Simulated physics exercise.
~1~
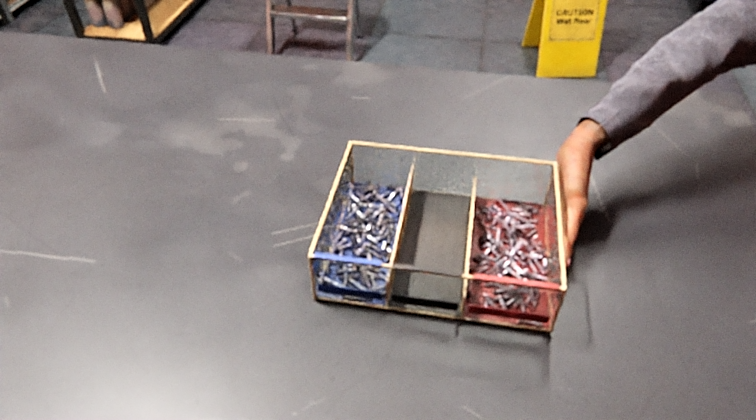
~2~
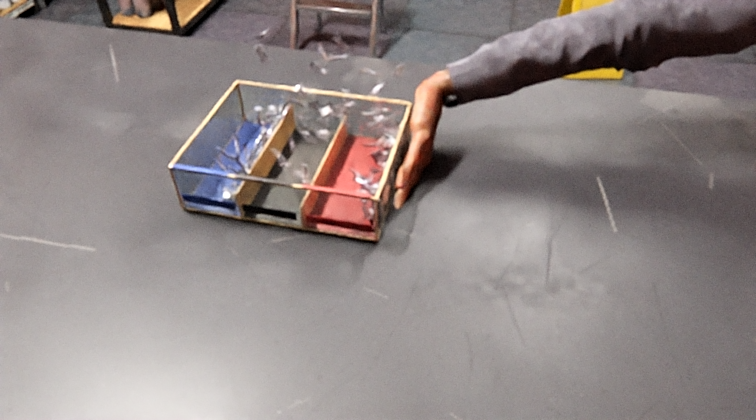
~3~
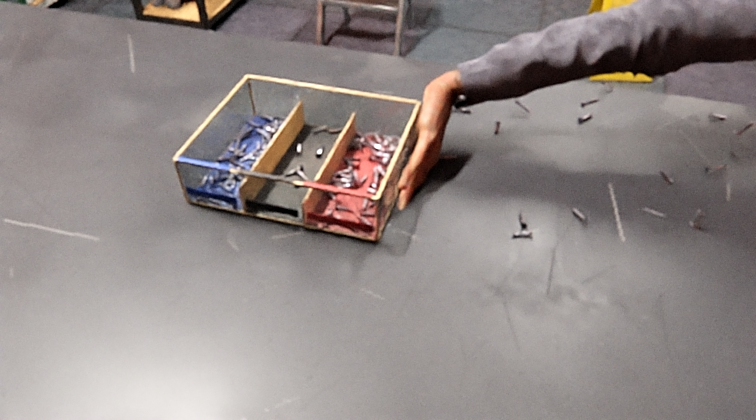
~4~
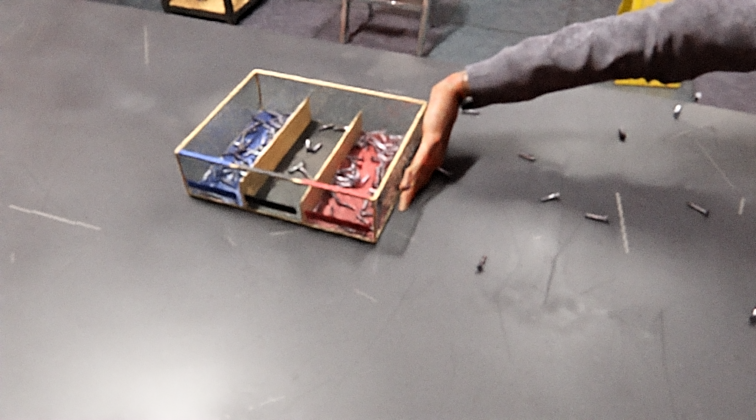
On a dark tabletop, a hand shifts a divided tray and some screws scatter out.
